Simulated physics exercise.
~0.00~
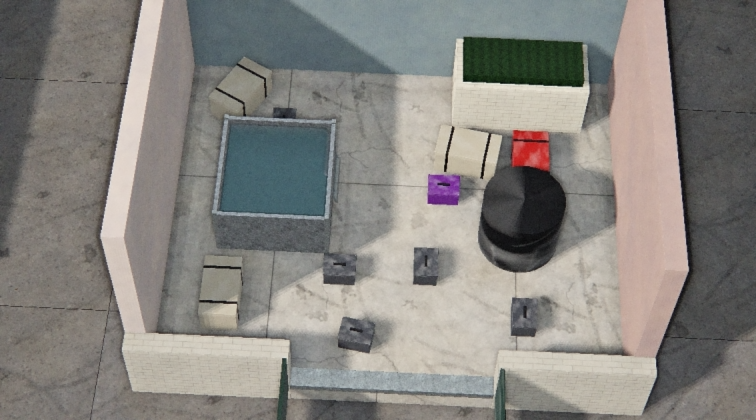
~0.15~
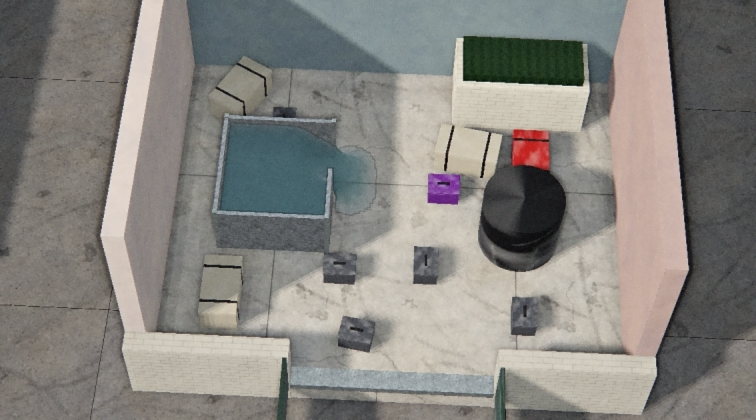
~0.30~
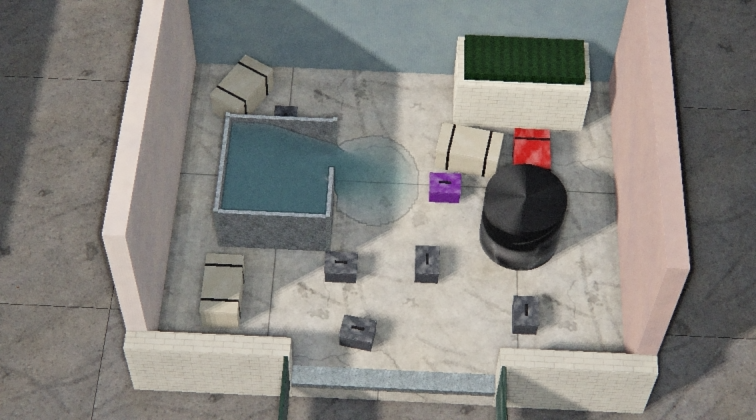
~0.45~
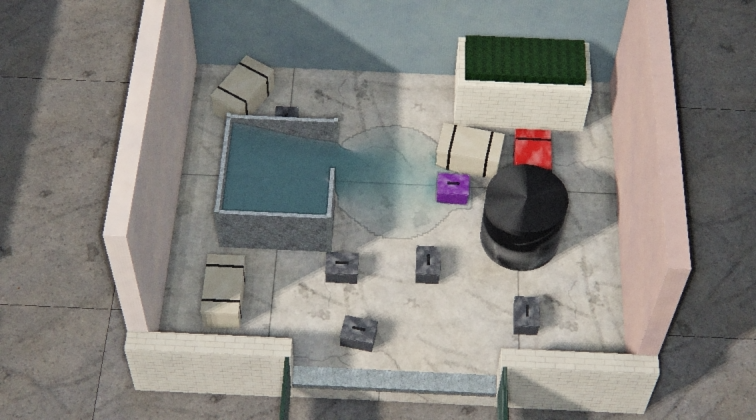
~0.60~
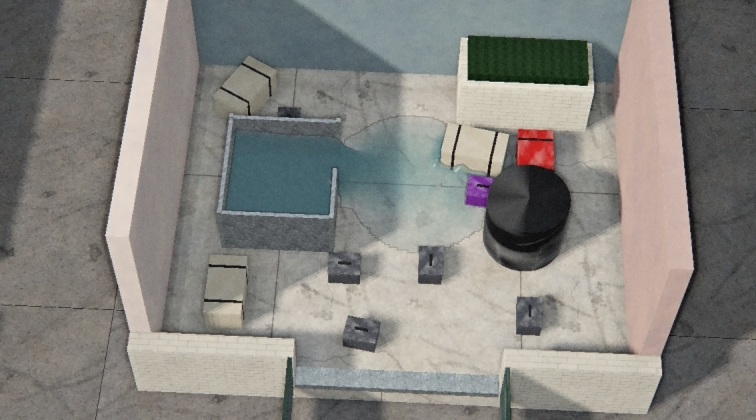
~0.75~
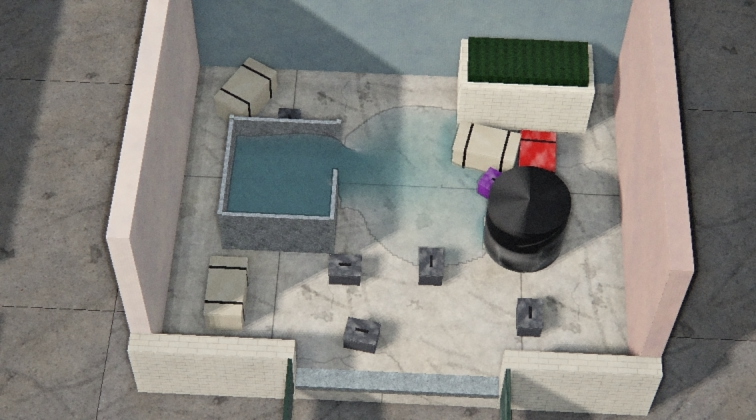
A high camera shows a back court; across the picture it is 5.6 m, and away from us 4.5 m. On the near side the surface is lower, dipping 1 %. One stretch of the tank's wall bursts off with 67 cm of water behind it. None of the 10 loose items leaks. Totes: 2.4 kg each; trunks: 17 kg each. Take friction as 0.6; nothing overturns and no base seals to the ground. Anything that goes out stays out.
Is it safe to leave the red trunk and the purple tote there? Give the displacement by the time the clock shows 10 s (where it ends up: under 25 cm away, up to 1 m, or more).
Red trunk winds up a long way off; purple tote winds up a long way off.
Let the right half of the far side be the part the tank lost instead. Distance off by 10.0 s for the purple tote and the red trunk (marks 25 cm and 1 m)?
Under that change the purple tote would be borne far and the red trunk would sit tight.
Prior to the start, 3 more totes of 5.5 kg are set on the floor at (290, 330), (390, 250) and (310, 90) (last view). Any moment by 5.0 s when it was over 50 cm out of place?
Taking them in order: Not far enough, not far enough and not far enough.
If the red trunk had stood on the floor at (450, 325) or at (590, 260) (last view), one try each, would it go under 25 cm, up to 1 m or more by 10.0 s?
At the first spot it winds up far off; at the second it winds up far off.
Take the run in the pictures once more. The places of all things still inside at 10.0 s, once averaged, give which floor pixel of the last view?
Close to pixel (311, 233).
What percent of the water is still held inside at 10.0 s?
80 % or so.
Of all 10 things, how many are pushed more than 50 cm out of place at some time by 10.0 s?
Answer: 8.
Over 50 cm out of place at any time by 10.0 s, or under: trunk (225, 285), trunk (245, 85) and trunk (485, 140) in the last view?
In sequence - stayed below the line; stayed below the line; crossed the line.
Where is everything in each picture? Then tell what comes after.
The red trunk at (531, 156), on the bottom; the purple tote at (444, 185), on the bottom; 1.9 m2 under water; 0 of 10 have shifted, in the first frame.
The red trunk at (532, 155) rests on the ground; the purple tote at (444, 184) rests on the ground; 2.3 m2 under water; 0 of 10 have shifted, in the second frame.
The red trunk at (533, 154), on the bottom; the purple tote at (445, 182) rests on the ground; water covers 3.0 m2; 0 of 10 have shifted, in the third frame.
The red trunk at (534, 154), on the bottom; the purple tote at (453, 184) rests on the ground, 9 cm from its start; water covers 3.8 m2; 1 of 10 have shifted, in the fourth frame.
The red trunk at (536, 155) rests on the ground; the purple tote at (483, 186), on the bottom, 44 cm from its start; 4.7 m2 under water; 1 of 10 have shifted, in the fifth frame.
The red trunk at (538, 156) rests on the ground; the purple tote at (497, 182) rests on the ground, 61 cm from its start; 5.7 m2 under water; 2 of 10 have shifted, in the sixth frame.
After 2.0 s the red trunk is near (606, 143), 0.9 m from its start, afloat; the purple tote is near (576, 167), 1.6 m from its start, afloat; 0 of 10 are out; 3 afloat.
After 4.5 s the red trunk is near (588, 286), 2.0 m from its start, afloat; the purple tote is near (570, 330), 2.5 m from its start, afloat; 0 of 10 are out; 5 afloat.
After 7.0 s the red trunk is near (498, 275), 1.9 m from its start, afloat; the purple tote has gone out; 1 of 10 are out; 6 afloat.
After 10.0 s the red trunk is near (503, 273), 1.8 m from its start, afloat; the purple tote has gone out; 2 of 10 are out; 7 afloat.
